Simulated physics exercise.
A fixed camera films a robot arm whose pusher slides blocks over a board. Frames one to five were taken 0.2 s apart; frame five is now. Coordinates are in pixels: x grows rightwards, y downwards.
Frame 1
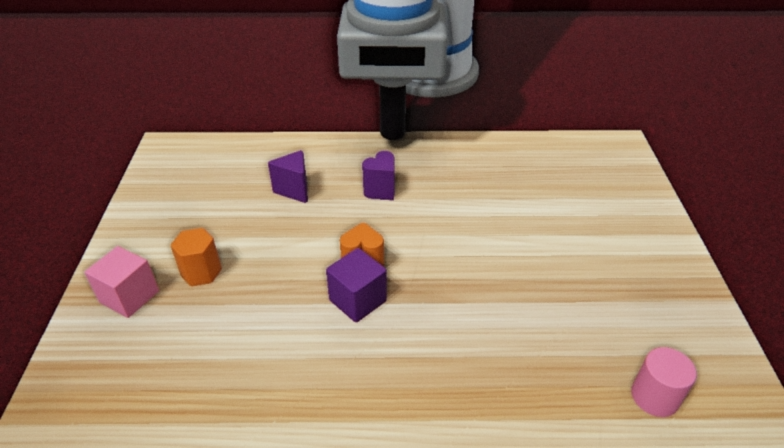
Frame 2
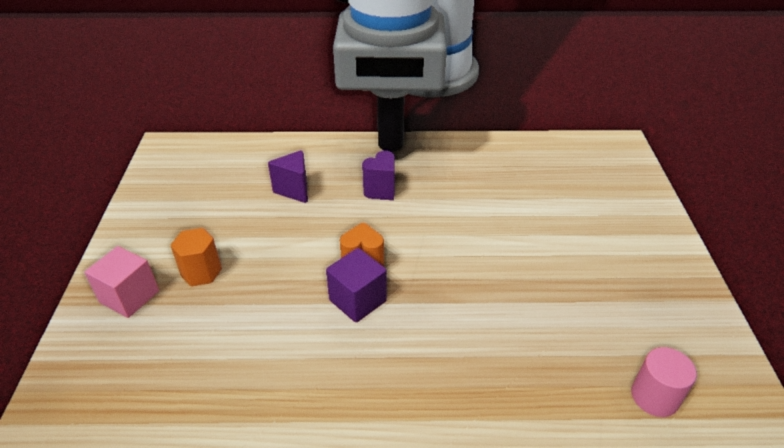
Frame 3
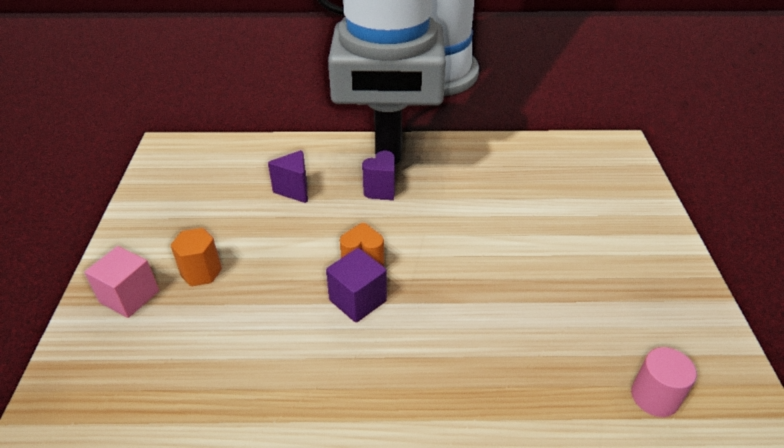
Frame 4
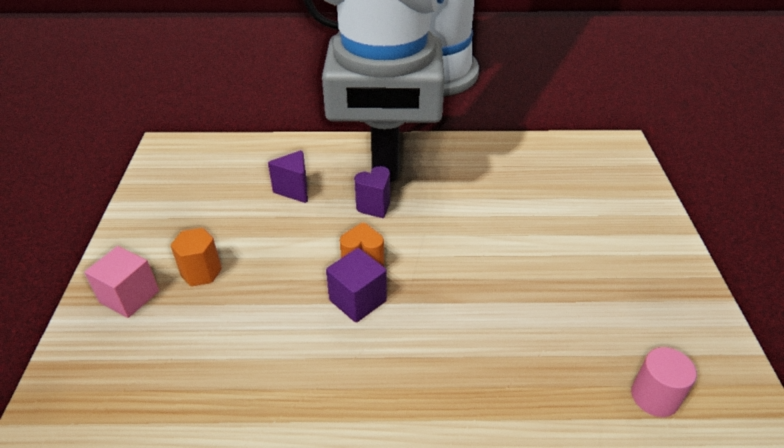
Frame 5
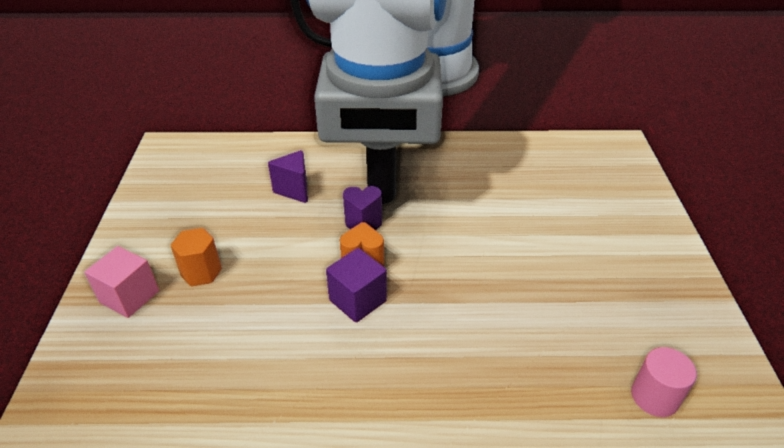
On a light wooden table, a robot arm reached forward from the back edge with its black tip and pushed a purple heart toward the orange heart, while the other blocks stayed still.
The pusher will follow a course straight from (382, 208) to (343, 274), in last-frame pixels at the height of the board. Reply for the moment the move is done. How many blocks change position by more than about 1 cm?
Three or more.
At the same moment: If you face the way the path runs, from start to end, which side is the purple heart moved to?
The purple heart goes right.
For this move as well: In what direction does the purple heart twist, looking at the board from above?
Bird's-eye view: Clockwise.
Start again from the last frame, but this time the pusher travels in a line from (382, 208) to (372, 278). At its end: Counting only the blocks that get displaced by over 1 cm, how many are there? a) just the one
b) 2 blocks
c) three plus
c (three plus)
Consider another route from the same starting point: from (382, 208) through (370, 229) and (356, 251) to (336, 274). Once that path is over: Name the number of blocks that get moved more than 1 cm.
The push moves three or more blocks more than 1 cm.
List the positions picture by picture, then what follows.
In the first picture, pusher tip (393, 134); block tops, purple square block (356, 269); orange heart (362, 236); purple heart (381, 161).
In the second picture, pusher (391, 145); blocks unchanged.
In the third picture, pusher (388, 158); blocks unchanged.
In the fourth picture, pusher (385, 175); purple heart (374, 177).
In the fifth picture, pusher (382, 195); purple square block (356, 269); orange heart (362, 236); purple heart (362, 195).
What follows on the original path. One third of the way, pusher (369, 216); purple heart (348, 212), turned 45° clockwise.
Two thirds of the way, pusher (355, 238); purple square block (356, 272); orange heart (363, 242), turned 15° clockwise; purple heart (326, 227), turned 70° clockwise.
At the end, pusher (342, 261); purple square block (359, 290), turned 10° clockwise; orange heart (366, 257); purple heart (313, 236), turned 110° clockwise.
